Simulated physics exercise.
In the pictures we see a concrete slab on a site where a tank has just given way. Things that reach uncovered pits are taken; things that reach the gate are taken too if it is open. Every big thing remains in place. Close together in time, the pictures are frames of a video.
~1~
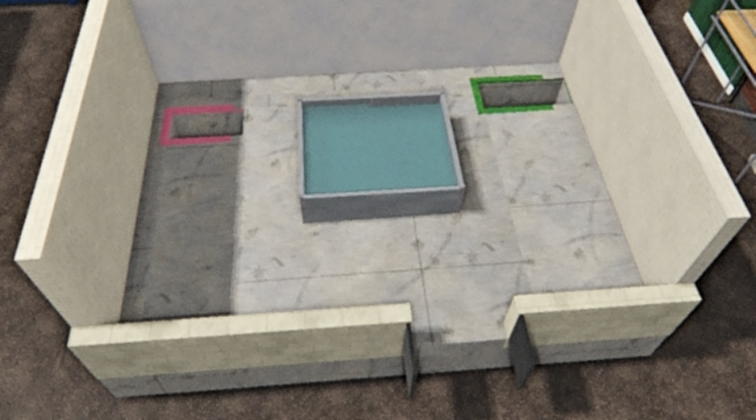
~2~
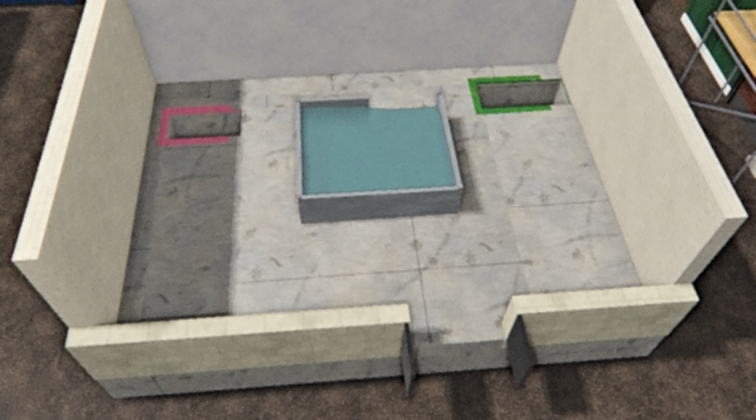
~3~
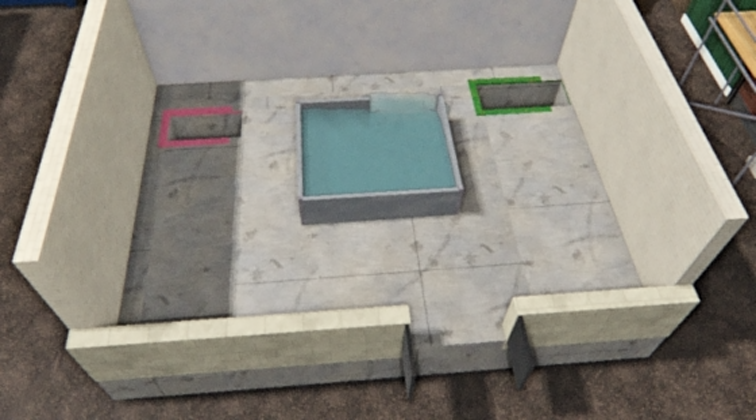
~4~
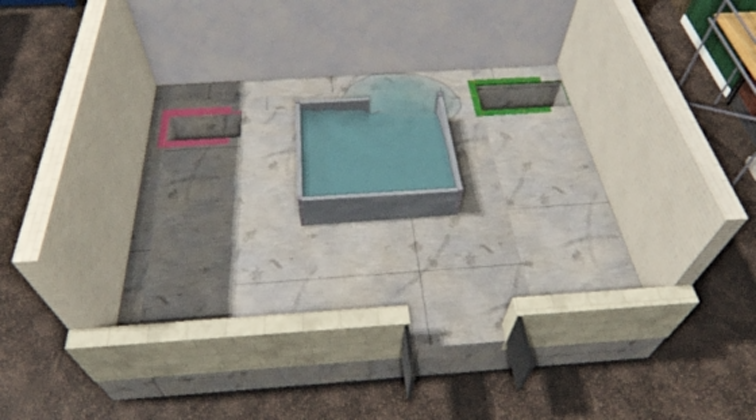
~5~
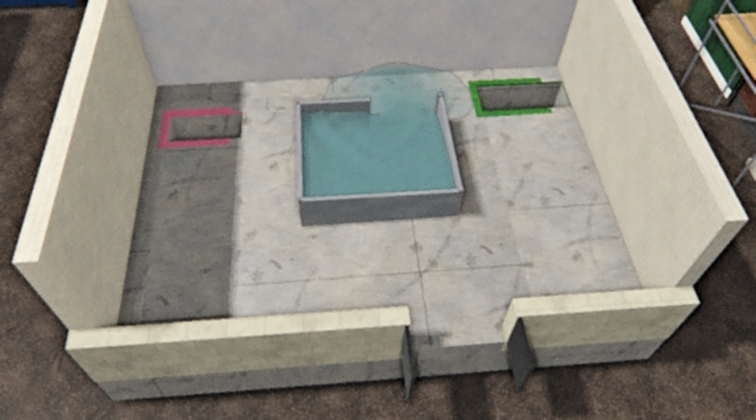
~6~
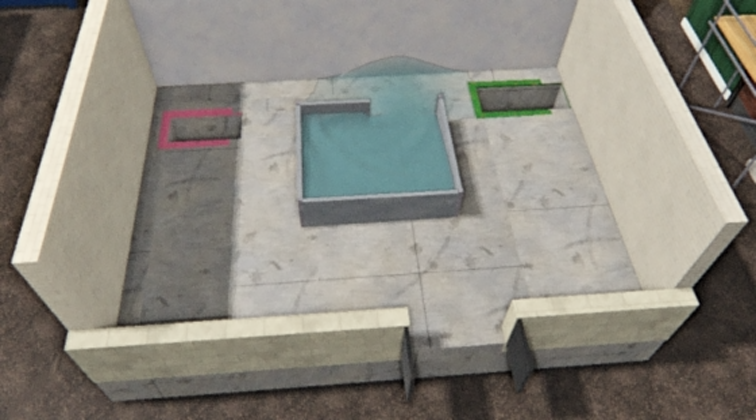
We see an open tank of blue-green water standing whole on a walled concrete slab; then part of its far side opens, and water pours out through the gap and spreads in a thin sheet toward the back wall.
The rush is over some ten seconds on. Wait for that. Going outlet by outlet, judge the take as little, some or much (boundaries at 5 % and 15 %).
My judgement: The gate ends up with little, the green pit ends up with much, the pink pit ends up with much.
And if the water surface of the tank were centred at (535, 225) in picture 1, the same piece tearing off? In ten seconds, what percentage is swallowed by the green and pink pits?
Estimated shares - green: Some 65 in a hundred; pink: Some 4 in a hundred.
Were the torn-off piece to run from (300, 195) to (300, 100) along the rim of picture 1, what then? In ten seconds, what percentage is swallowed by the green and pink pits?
Out of every hundred parts, green takes 2 and pink takes 45.
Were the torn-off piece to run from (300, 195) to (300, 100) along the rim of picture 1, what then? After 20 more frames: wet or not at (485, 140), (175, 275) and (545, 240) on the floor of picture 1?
Well, the first is missed by the spill, the next hit by the spill, the last missed by the spill.
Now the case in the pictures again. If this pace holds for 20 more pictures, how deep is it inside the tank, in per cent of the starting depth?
I'd put it at some 44 per cent.
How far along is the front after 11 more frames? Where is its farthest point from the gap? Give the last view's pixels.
Front's tip: Near (157, 91).
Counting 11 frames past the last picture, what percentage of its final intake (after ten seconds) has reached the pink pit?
Roughly 5 percent.
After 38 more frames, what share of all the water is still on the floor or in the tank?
Some 56 per cent has not gone.
A moment on, water covers 10 % of the floor; the gate 0 %, the green pit 0 %, the pink pit 0 %.
Next, water covers 20 % of the floor; the gate 0 %, the green pit 6 %, the pink pit 1 %.
Then, water covers 25 % of the floor; the gate 0 %, the green pit 17 %, the pink pit 5 %.
Later, water covers 35 % of the floor; the gate 0 %, the green pit 30 %, the pink pit 14 %.
In the end, water covers 45 % of the floor; the gate 0 %, the green pit 40 %, the pink pit 22 %.
